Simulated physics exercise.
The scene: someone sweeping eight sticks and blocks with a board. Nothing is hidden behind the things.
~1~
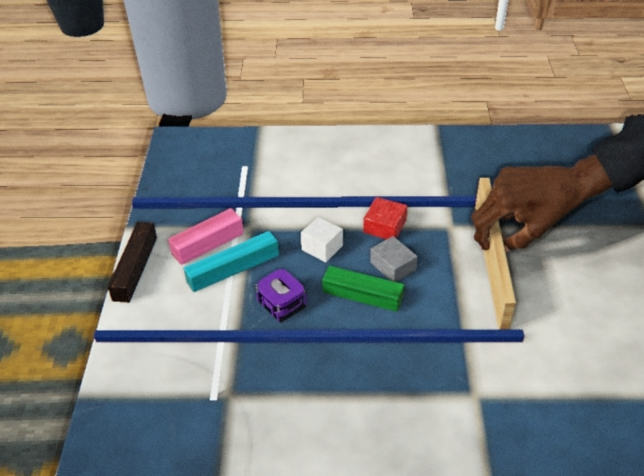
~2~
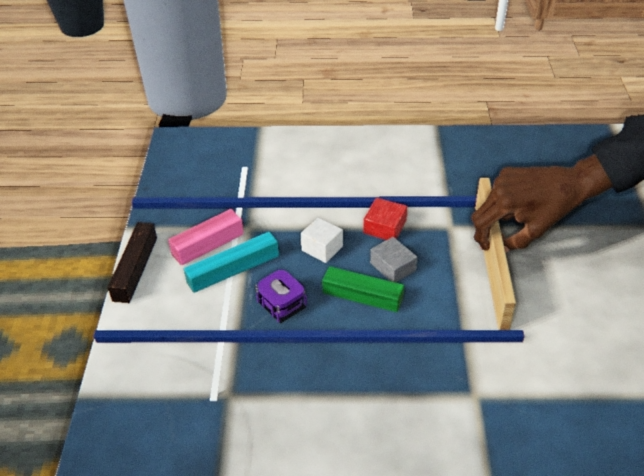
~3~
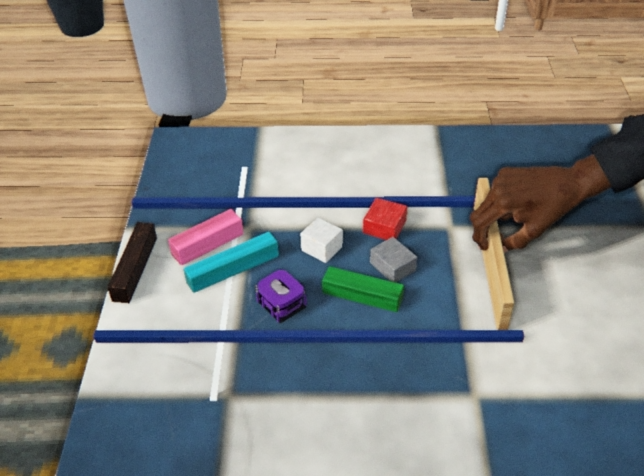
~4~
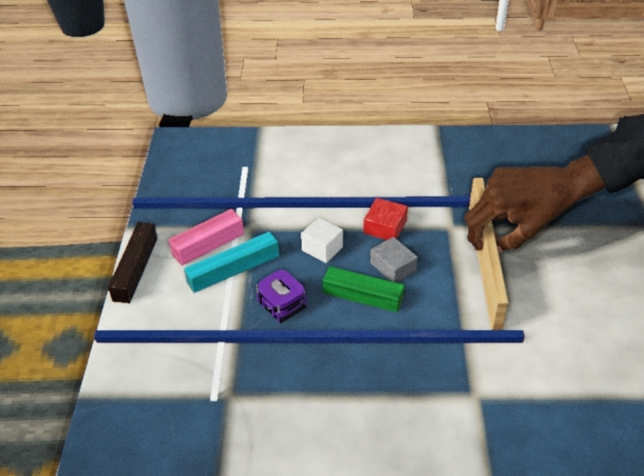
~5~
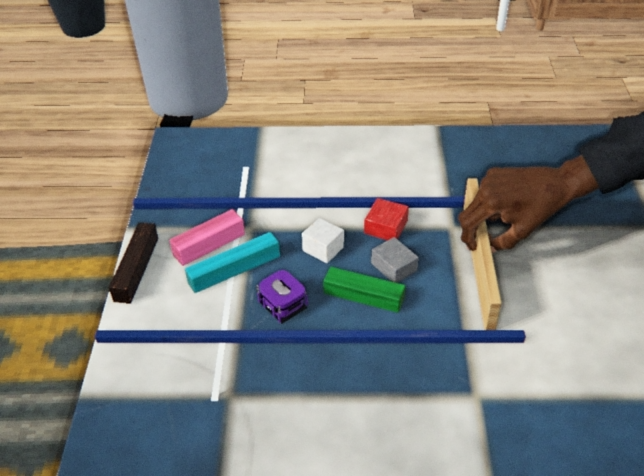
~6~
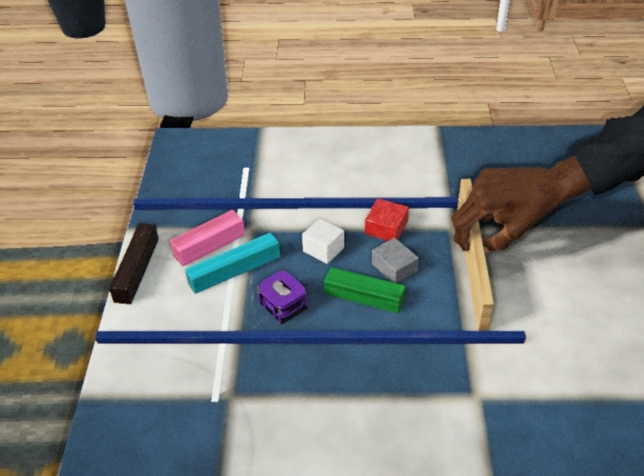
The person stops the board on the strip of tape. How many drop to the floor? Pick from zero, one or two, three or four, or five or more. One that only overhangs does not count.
Outcome: The number that fall off is zero.
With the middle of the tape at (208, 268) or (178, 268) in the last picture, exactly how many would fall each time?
It would be 1 and 3.
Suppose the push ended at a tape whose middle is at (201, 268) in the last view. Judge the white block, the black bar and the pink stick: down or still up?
The white block stays on, the black bar comes down, the pink stick holds on.
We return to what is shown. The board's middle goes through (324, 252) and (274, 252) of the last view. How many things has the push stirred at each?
First 6, then 7.
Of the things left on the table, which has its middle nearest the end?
Foremost is the black bar.
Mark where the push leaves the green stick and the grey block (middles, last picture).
Near (196, 277) and (219, 255).
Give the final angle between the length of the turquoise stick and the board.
Near 25 degrees.
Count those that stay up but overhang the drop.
That would be 1.
A little later, none off yet; black bar at rest near (135, 262); pink stick at rest near (208, 238); turquoise stick at rest near (234, 263).
Next, none off yet; black bar at rest near (135, 262); pink stick at rest near (208, 238); turquoise stick shifted a little near (221, 267).
Later still, none off yet; black bar at rest near (135, 262); pink stick shifted a little near (197, 231); turquoise stick shifted about its own width near (174, 271).
When it is over, the number that fall off is zero.
